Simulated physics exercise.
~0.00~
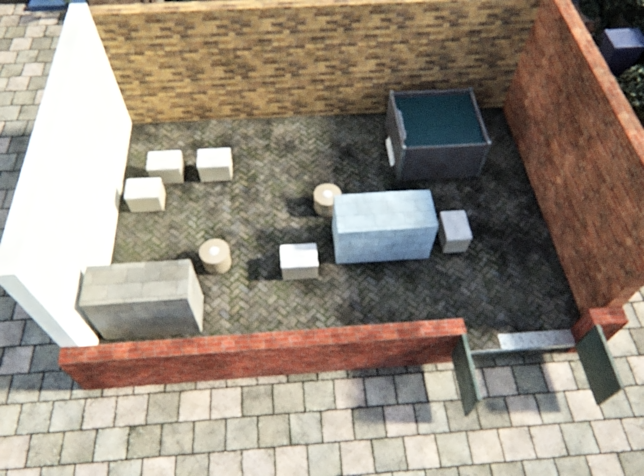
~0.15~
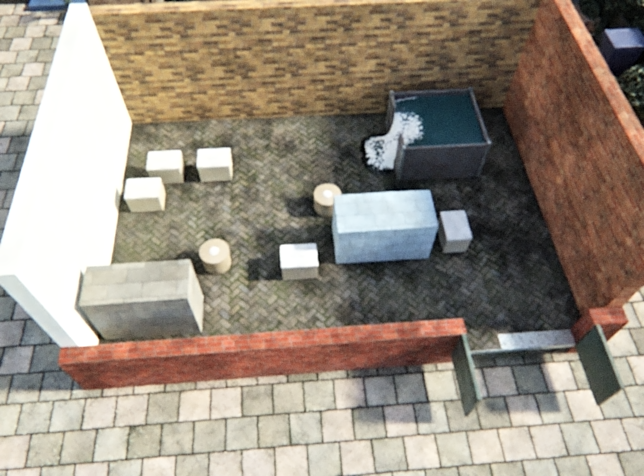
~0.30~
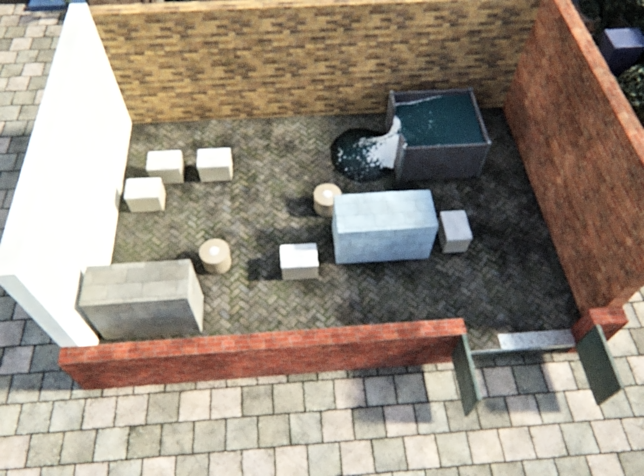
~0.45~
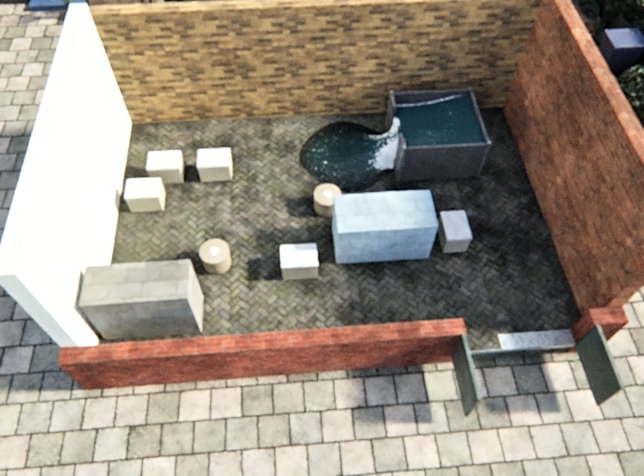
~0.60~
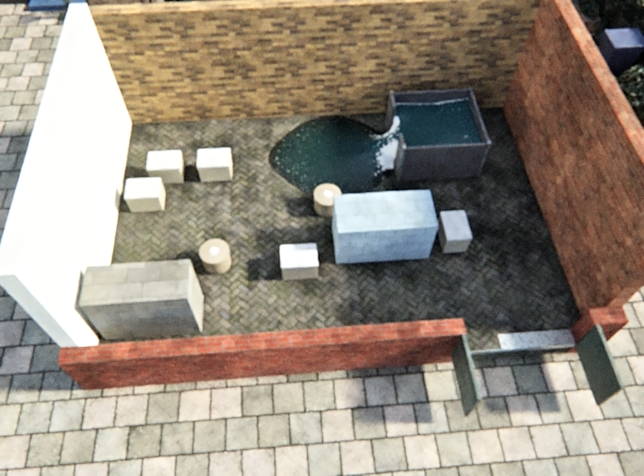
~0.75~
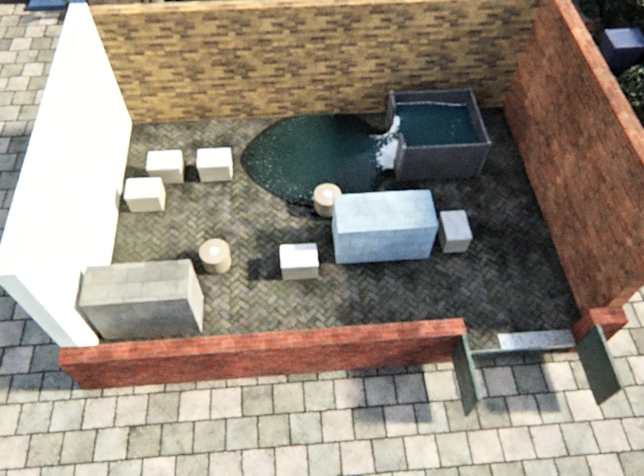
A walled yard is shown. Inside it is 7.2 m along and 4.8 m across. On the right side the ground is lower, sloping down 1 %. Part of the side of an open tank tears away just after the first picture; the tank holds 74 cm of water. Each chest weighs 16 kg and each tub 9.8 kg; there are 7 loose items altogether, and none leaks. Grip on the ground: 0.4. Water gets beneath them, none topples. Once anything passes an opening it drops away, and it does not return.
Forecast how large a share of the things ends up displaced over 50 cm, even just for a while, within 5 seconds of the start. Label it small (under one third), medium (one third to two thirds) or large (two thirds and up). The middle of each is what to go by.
Medium.
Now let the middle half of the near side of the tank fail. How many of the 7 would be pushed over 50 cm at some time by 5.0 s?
Then it comes to 1.
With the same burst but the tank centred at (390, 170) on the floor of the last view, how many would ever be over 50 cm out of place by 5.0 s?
Result: 4 of them.
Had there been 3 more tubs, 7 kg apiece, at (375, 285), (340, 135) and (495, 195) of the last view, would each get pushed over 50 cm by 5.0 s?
Below, above, below.
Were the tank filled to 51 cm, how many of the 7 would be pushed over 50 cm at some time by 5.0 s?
In that case 2 of them.
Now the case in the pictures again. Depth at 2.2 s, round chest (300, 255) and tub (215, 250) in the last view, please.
Close to 2 and 4 centimetres.
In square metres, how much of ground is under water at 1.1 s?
About 10.0 m2.
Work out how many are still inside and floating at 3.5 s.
It comes to 3.
After 1.1 s 0 of 7 are over 50 cm from their spots; 0 afloat.
After 2.2 s 1 of 7 are over 50 cm from their spots; 0 afloat.
After 3.5 s 2 of 7 are over 50 cm from their spots; 3 afloat.
After 5.0 s 4 of 7 are over 50 cm from their spots, and 4 have been at some point; 3 afloat.
